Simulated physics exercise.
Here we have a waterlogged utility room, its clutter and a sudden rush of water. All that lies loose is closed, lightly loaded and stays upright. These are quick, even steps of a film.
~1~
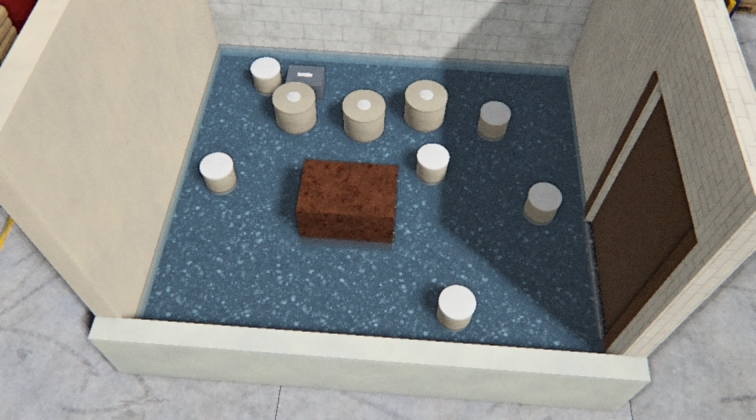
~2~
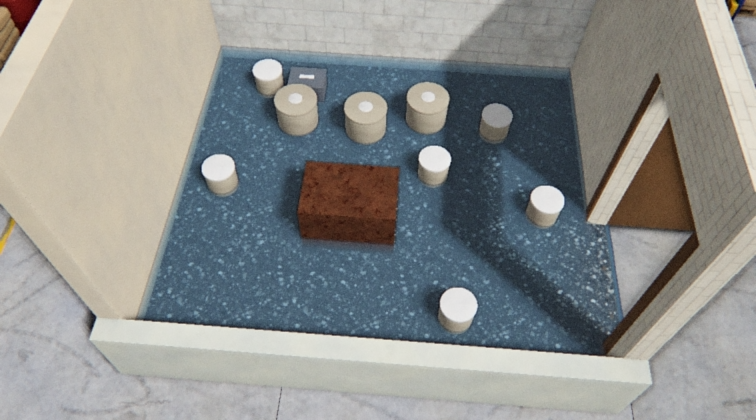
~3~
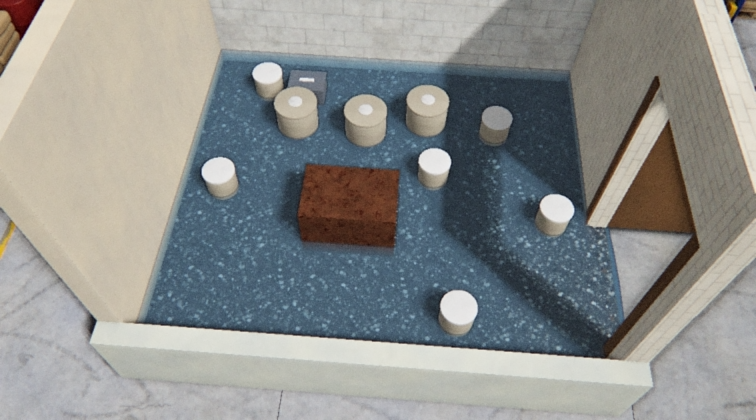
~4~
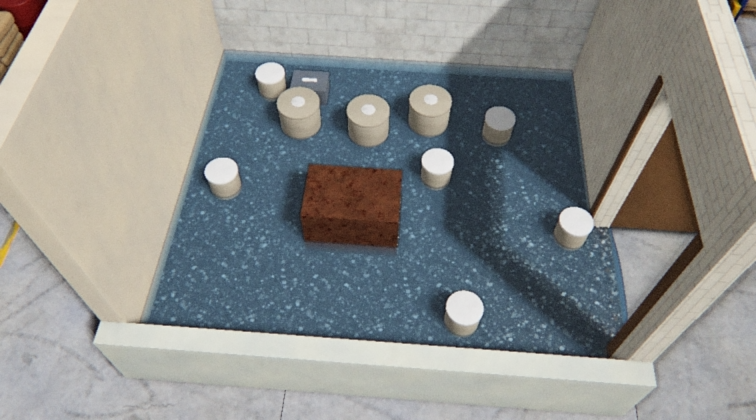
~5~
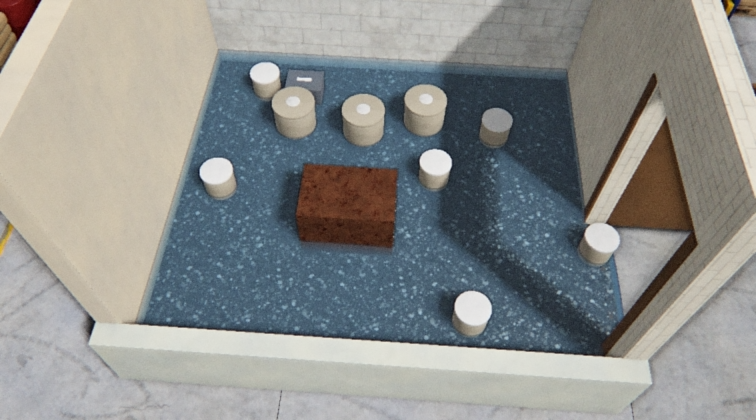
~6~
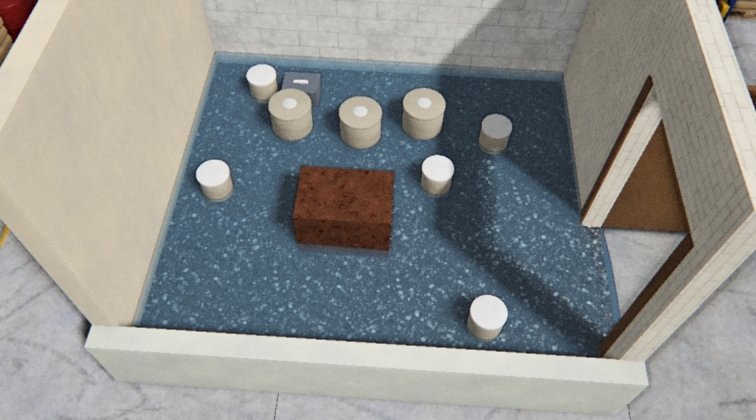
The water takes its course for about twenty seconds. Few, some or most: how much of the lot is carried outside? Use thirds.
It is from one to two thirds.
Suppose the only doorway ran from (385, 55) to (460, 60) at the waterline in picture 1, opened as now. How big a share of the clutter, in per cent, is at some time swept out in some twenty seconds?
Some 70 per cent.
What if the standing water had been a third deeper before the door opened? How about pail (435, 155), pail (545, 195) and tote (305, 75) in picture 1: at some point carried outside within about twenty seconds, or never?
As listed: Washed out, washed out, inside.
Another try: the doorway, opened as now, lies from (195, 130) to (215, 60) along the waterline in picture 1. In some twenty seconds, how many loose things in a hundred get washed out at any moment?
About 70 per cent.
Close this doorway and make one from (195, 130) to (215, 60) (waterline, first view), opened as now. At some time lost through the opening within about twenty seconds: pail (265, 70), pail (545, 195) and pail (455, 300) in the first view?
As listed: Carried outside, still in, kept in.
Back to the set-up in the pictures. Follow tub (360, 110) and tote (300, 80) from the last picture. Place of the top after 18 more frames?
Around (461, 157) and (340, 93).
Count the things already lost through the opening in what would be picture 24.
It comes to 4.
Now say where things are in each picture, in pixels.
A pail at (457, 302), afloat; a pail at (496, 112) floats; 0 of 10 have shifted, in the first frame.
A pail at (459, 304) floats; a pail at (498, 115), afloat; 0 of 10 have shifted, in the second frame.
A pail at (459, 307), afloat; a pail at (497, 117) floats; 1 of 10 have shifted, in the third frame.
A pail at (465, 307), afloat; a pail at (501, 118), afloat; 1 of 10 have shifted, in the fourth frame.
A pail at (473, 308), afloat, close to its start; a pail at (498, 119), afloat, close to its start; 2 of 10 have shifted, in the fifth frame.
A pail at (489, 312) floats, close to its start; a pail at (497, 125) floats, close to its start; 4 of 10 have shifted, in the sixth frame.
A moment on, 1 of 10 are out; 9 afloat.
Next, 4 of 10 are out; 6 afloat.
Later, 6 of 10 are out; 4 afloat.
In the end, 6 of 10 are out; 4 afloat.
